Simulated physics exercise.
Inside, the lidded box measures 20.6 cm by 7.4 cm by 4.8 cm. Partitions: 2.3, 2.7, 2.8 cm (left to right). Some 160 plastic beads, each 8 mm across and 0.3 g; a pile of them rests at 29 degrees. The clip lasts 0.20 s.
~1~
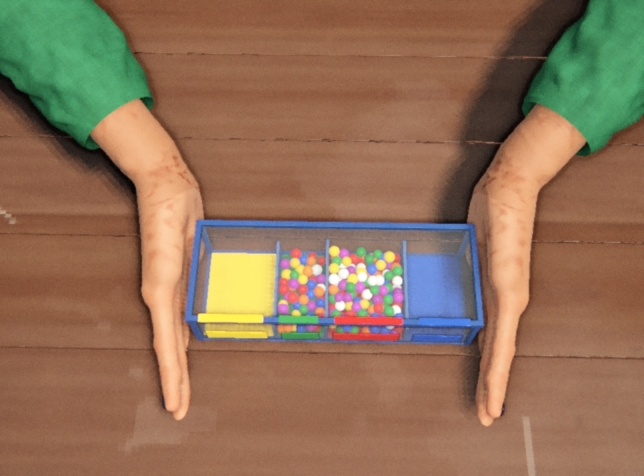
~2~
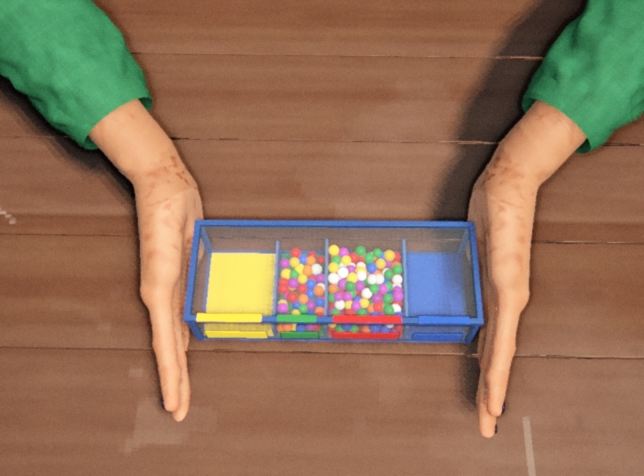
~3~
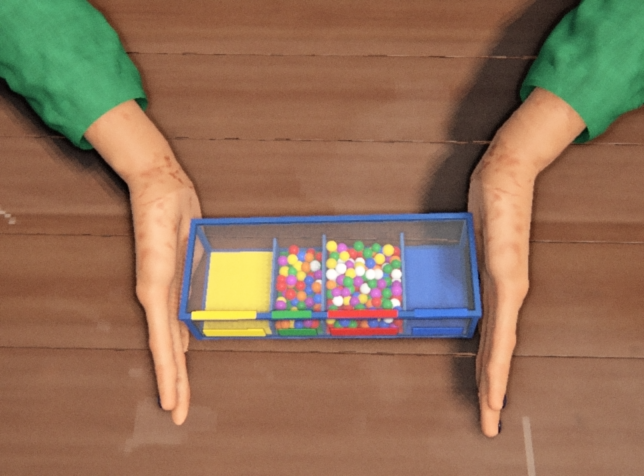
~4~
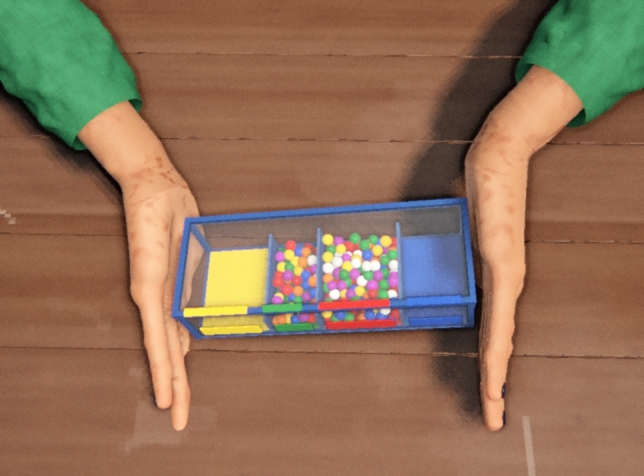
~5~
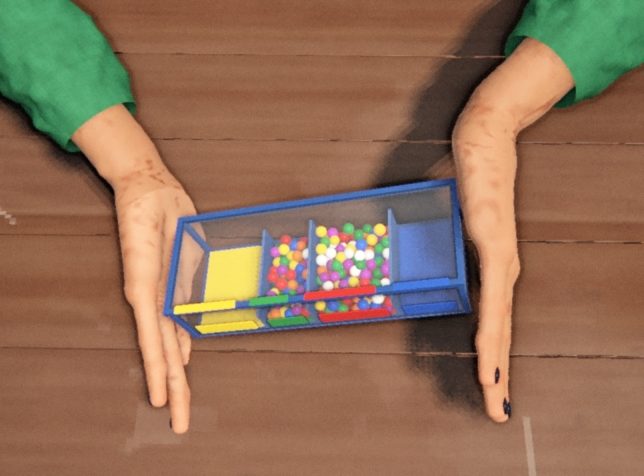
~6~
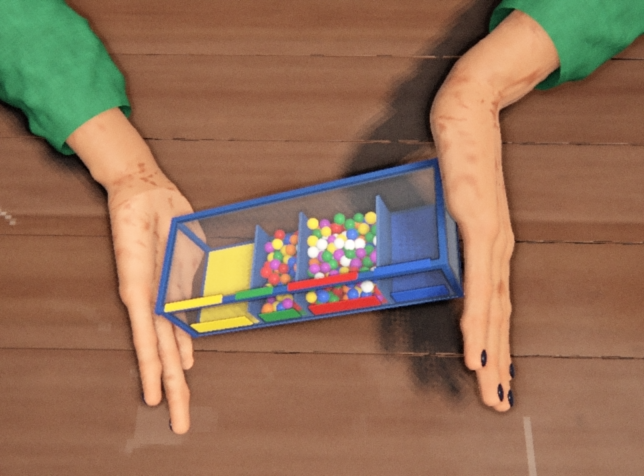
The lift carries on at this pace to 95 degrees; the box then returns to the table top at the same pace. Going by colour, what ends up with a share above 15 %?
Red compartment: Under; blue compartment: Under; green compartment: Under; yellow compartment: Over.
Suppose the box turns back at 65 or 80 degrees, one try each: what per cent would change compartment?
About 25 and 50 per cent.
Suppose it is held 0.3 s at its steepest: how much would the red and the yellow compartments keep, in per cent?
Red 5, yellow 90.
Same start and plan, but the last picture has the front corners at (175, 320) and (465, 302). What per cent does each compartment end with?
Red 15; blue 0; green 10; yellow 75.
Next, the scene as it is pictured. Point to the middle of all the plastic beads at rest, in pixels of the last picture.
At about (239, 276).
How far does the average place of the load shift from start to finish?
Roughly 8.0 cm.
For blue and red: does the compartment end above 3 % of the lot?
Blue no, red yes.
Then, 0.50 s after the last picture, tilt 94 degrees; red 40 %, green 35 %, yellow 25 %.
Then, 0.84 s after the last picture, tilt 39 degrees; red 10 %, green 5 %, yellow 85 %.
Then, 1.27 s after the last picture, tilt 0 degrees; red 10 %, green 5 %, yellow 85 %.
In the end, red 10 %, blue 0 %, green 5 %, yellow 85 %.
